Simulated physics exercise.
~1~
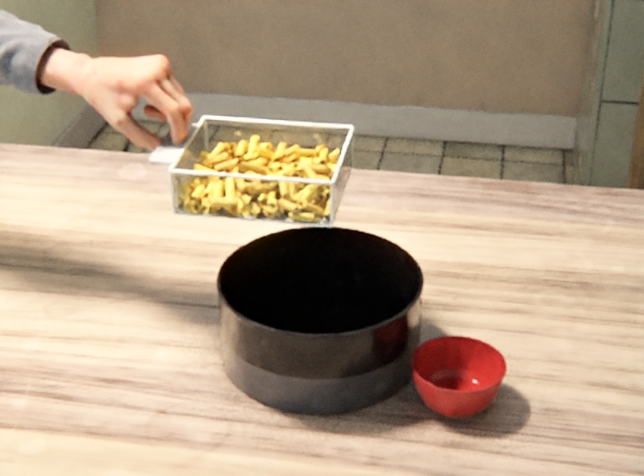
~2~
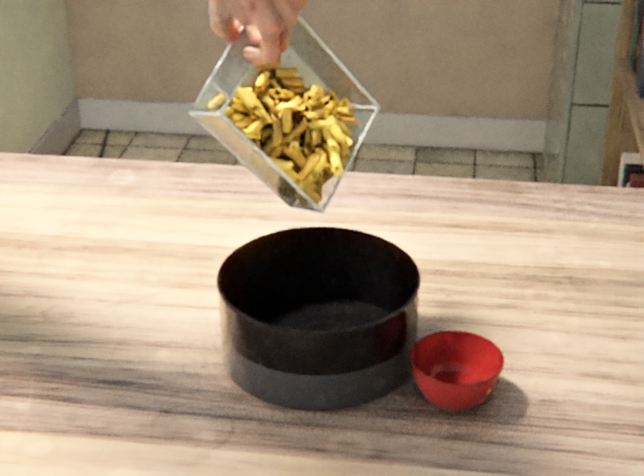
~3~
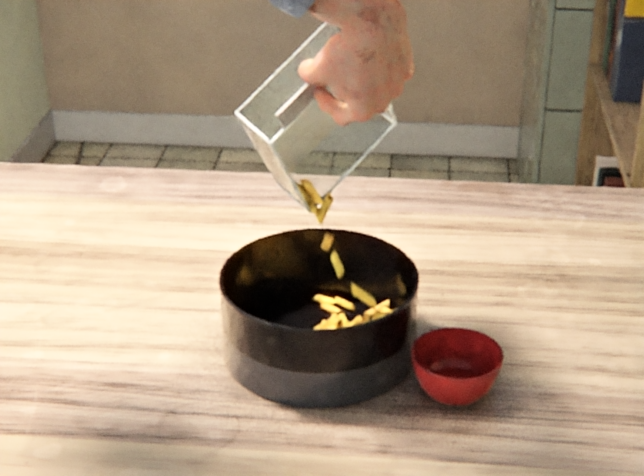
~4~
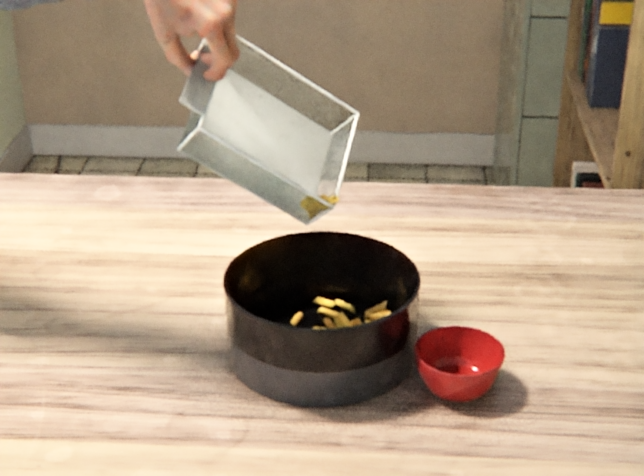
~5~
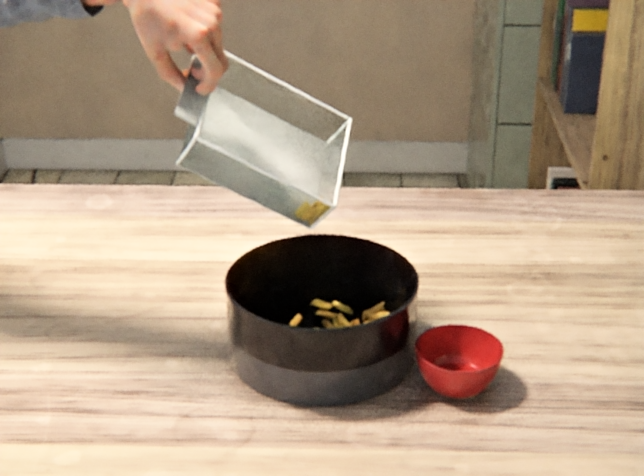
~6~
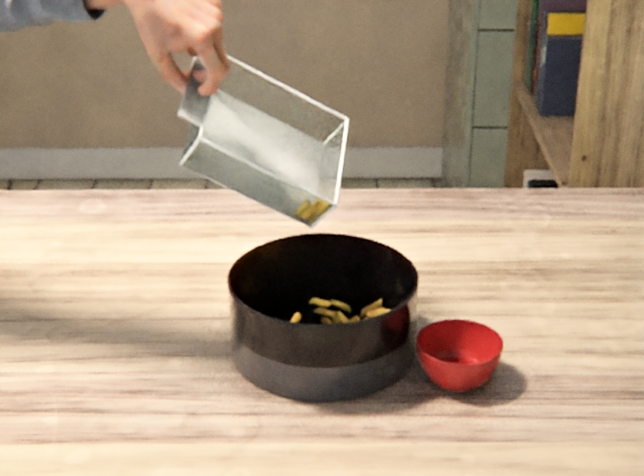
A hand in a grey sleeve holds a clear box of yellow dry pasta pieces above a pale wooden table, seen from the front and slightly above. A black pot stands in the middle, with a small red bowl at its right, and a wall and tiled floor lie behind. The hand tips the box steeply over the pot, and the pieces slide out and drop inside. It then turns the box partway back and holds it still, as the view drifts slightly sideways. Nearly all the pasta ends in the pot, a few pieces stay in the box's lower corner, and the bowl remains empty.
